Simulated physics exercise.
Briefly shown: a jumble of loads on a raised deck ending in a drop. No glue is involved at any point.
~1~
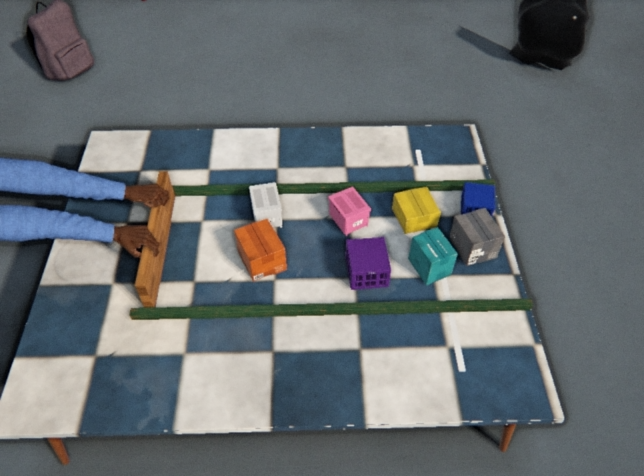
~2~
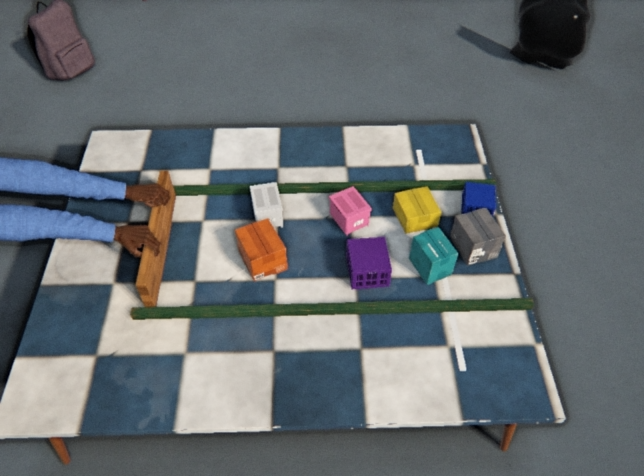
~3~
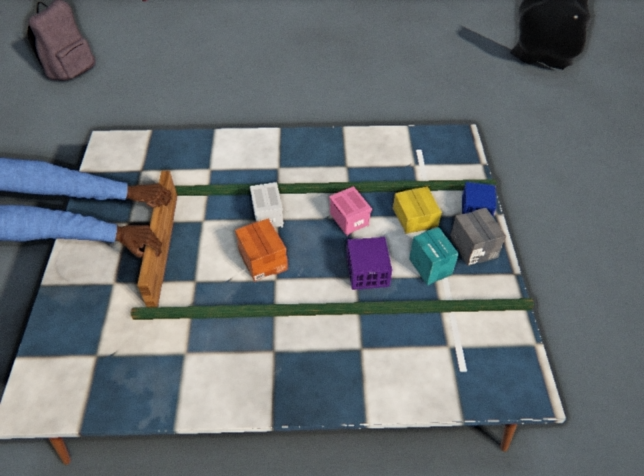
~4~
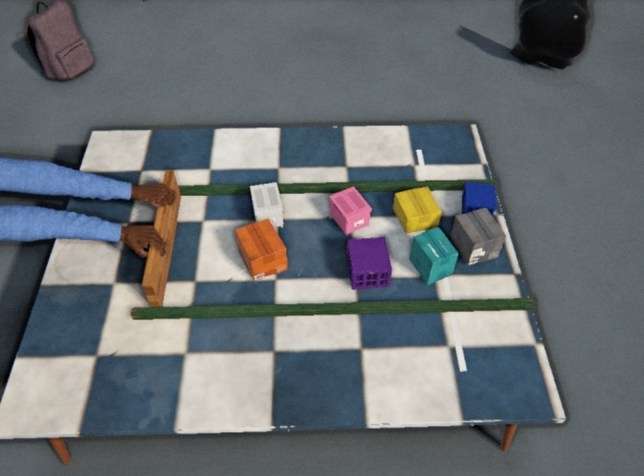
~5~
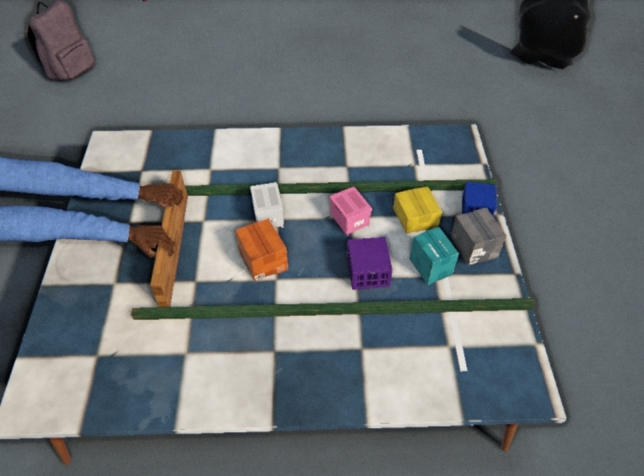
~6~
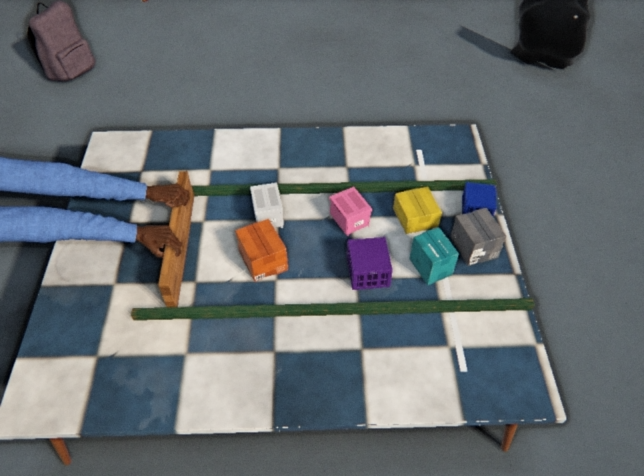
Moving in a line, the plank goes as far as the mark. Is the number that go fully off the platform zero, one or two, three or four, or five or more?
It is three or four.
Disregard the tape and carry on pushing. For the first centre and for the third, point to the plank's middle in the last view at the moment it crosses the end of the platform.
I'd put it close to (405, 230) and later close to (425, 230).
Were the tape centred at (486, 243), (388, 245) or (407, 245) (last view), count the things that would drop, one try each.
Tallies in the order given: 6, 0, 2.
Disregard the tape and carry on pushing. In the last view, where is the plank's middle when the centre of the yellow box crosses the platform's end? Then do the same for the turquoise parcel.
(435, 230) and (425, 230), roughly.
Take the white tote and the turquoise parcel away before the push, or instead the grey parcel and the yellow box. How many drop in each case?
Fallen: 2 in the first try, 1 in the other.
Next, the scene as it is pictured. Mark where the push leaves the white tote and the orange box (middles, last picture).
The white tote ends up near (446, 204), and the orange box near (462, 251).
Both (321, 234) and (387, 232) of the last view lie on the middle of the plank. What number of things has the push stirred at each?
Answer - first 4, then 8.
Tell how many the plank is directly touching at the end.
Looks like 2 of them, all told.
Soon after, none off yet; blue crate at rest near (479, 202); grey parcel at rest near (477, 237); turquoise parcel at rest near (433, 256).
Then, none off yet; blue crate moved a little near (488, 201); grey parcel moved about its own width near (503, 232); turquoise parcel moved about its own width near (484, 257).
By the end, the number that fall off is three or four; fallen, turquoise parcel, grey parcel and blue crate.
